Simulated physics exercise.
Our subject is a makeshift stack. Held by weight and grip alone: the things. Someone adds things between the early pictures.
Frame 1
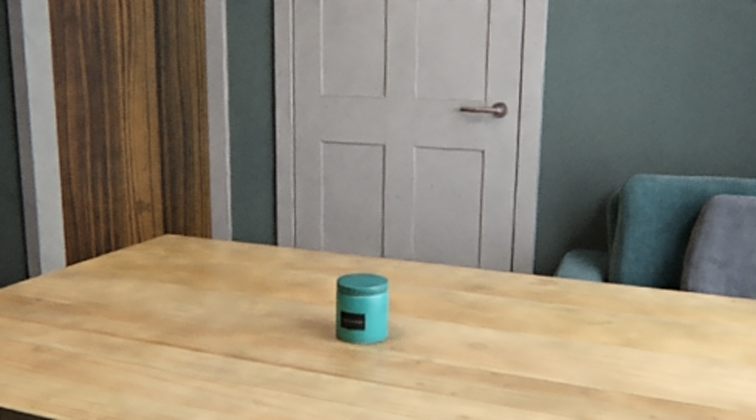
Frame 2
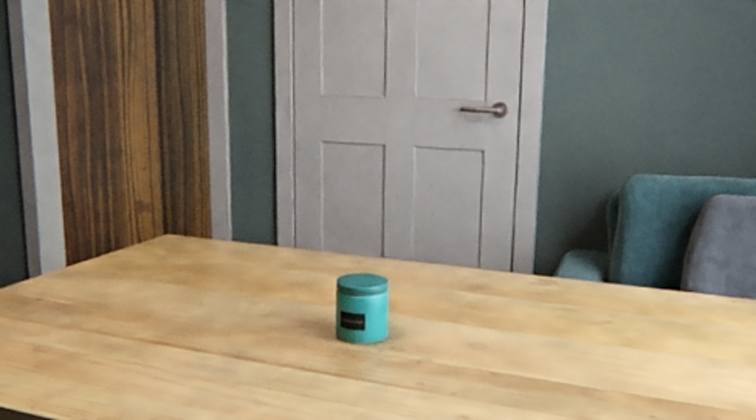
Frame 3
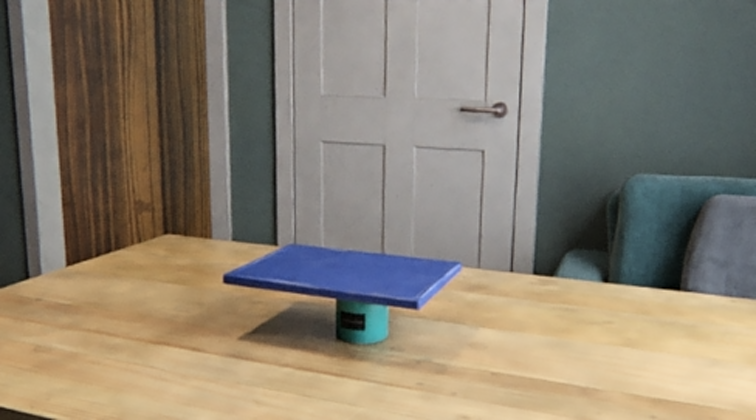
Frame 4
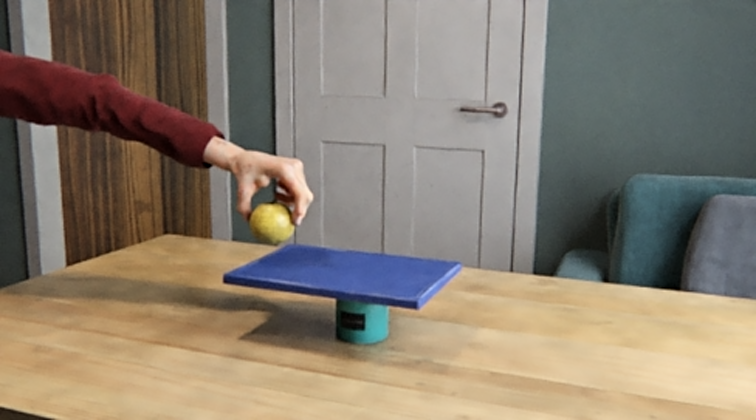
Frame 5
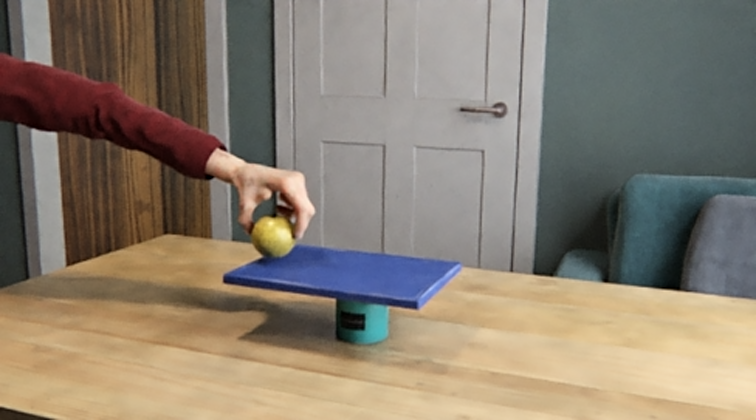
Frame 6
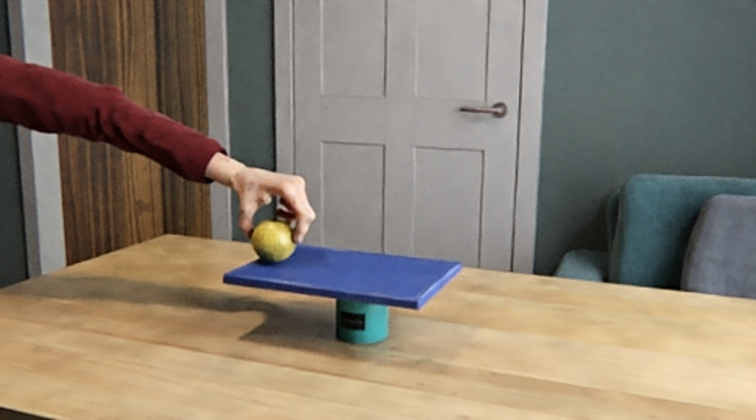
A flat blue board appeared on top of the turquoise jar on the wooden table, and then a hand in a dark red sleeve lowered a yellow apple onto the board's left side.
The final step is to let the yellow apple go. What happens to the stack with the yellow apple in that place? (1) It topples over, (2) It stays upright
It topples over.
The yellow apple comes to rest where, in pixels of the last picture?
Around (204, 295).
Then, 0.60 s after the last picture, yellow apple now fallen; blue lid tipped 24° from how it was.
Then, 0.80 s after the last picture, blue lid tipped 33° from how it was.
Then, 0.90 s after the last picture, blue lid tipped 29° from how it was.
Then, 1.10 s after the last picture, blue lid tipped 24° from how it was.
At rest, fallen, yellow apple; moved from the start, blue lid; turquoise jar in place. Seen from the same camera at the end, yellow apple near (204, 295). The stack loses its balance.
